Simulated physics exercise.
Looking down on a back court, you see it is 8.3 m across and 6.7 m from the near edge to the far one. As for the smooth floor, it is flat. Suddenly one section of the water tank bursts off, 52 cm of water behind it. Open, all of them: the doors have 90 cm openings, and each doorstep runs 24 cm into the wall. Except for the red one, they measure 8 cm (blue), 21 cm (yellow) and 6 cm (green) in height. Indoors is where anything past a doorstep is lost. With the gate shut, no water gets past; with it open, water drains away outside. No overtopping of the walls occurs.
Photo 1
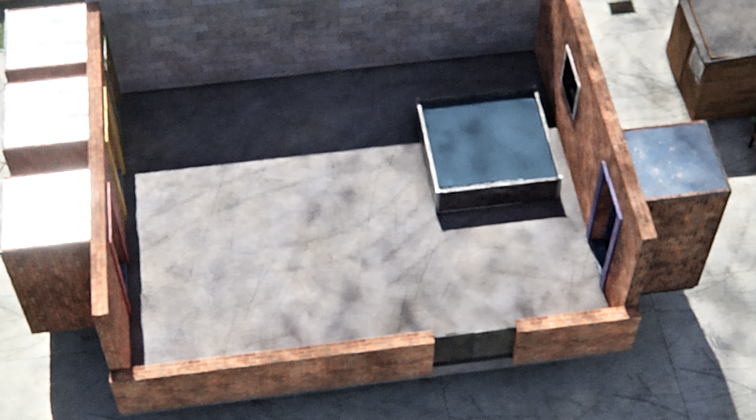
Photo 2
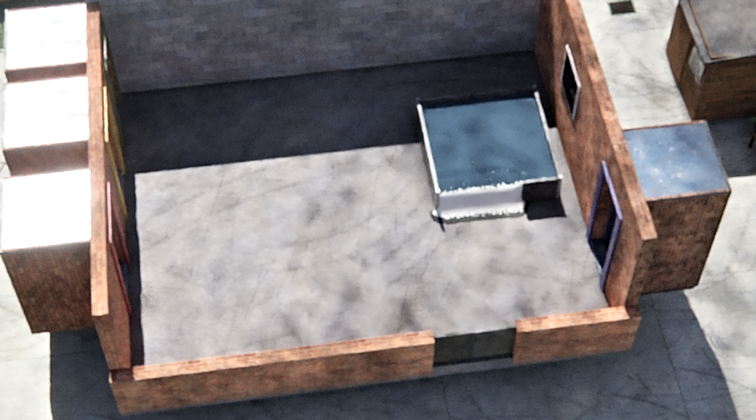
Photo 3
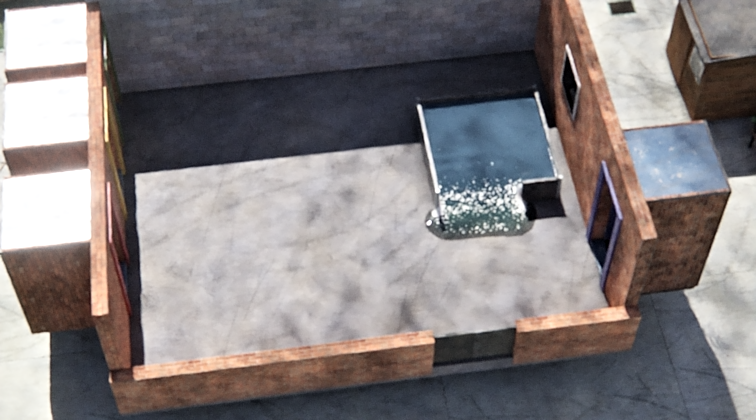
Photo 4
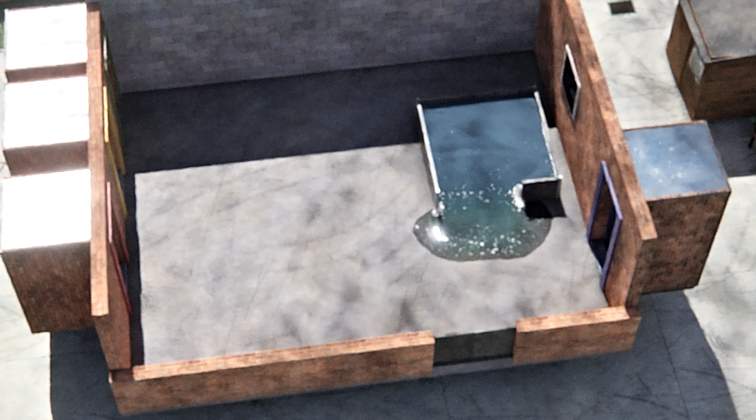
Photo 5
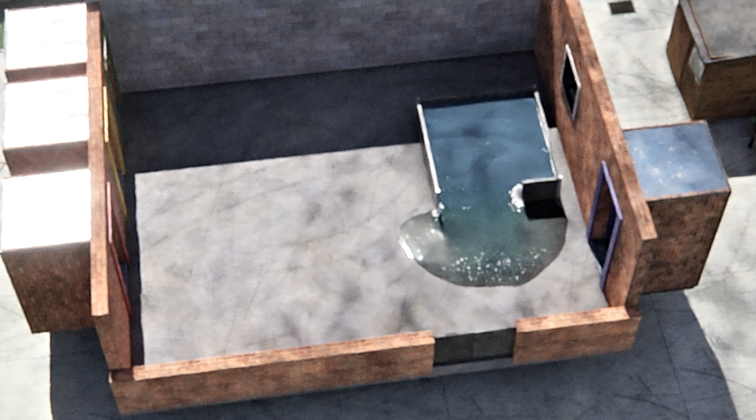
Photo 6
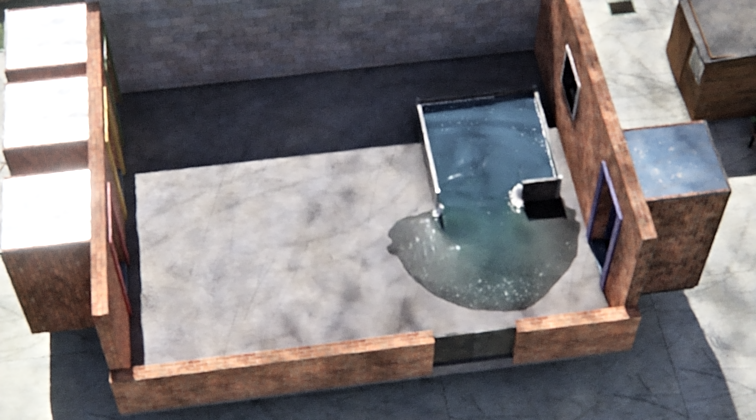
Water burst out through the front of a raised tank in a brick-walled courtyard, foaming at first, then spread across the pale, dry floor in a widening rounded puddle toward the near wall.
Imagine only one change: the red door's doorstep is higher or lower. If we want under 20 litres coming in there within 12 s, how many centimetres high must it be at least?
About 7 centimetres.
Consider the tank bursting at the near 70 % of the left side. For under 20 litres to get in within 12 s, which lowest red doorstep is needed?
Some 10.5 centimetres.
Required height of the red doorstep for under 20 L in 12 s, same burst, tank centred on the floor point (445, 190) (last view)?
In this case, 7.5 cm or so.
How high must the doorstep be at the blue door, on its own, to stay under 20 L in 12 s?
Roughly 8.5 cm at the blue door.
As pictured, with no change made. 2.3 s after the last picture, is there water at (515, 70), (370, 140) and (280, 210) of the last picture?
In the order asked: Untouched, untouched, untouched.
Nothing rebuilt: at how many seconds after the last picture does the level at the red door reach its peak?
Approximately 4.5 s.
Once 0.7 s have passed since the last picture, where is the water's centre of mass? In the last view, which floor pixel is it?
(486, 195).
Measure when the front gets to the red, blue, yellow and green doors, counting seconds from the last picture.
Red = 3.6 s, blue = 0.3 s, yellow = 5.0 s, green = 6.0 s.
Then, 0.7 s after the last picture water covers 20 % of the floor, deepest (28 cm) near (503, 346); it has not reached the red door.
Then, 2.3 s after the last picture water covers 30 % of the floor, deepest (27 cm) near (555, 340); it has not reached the red door.
Then, 11.3 s after the last picture water covers 90 % of the floor, deepest (10 cm) near (121, 94); 7 cm at the red door, 0 litres in over its 16 cm doorstep.
At the red door as built, the water peaked near 11 cm, 4.5 s after the last picture.
With a doorstep of 6 cm, 33 litres would have come in within the 12 s; with 8 cm, 9 litres. So under 20 litres takes about 7 cm.
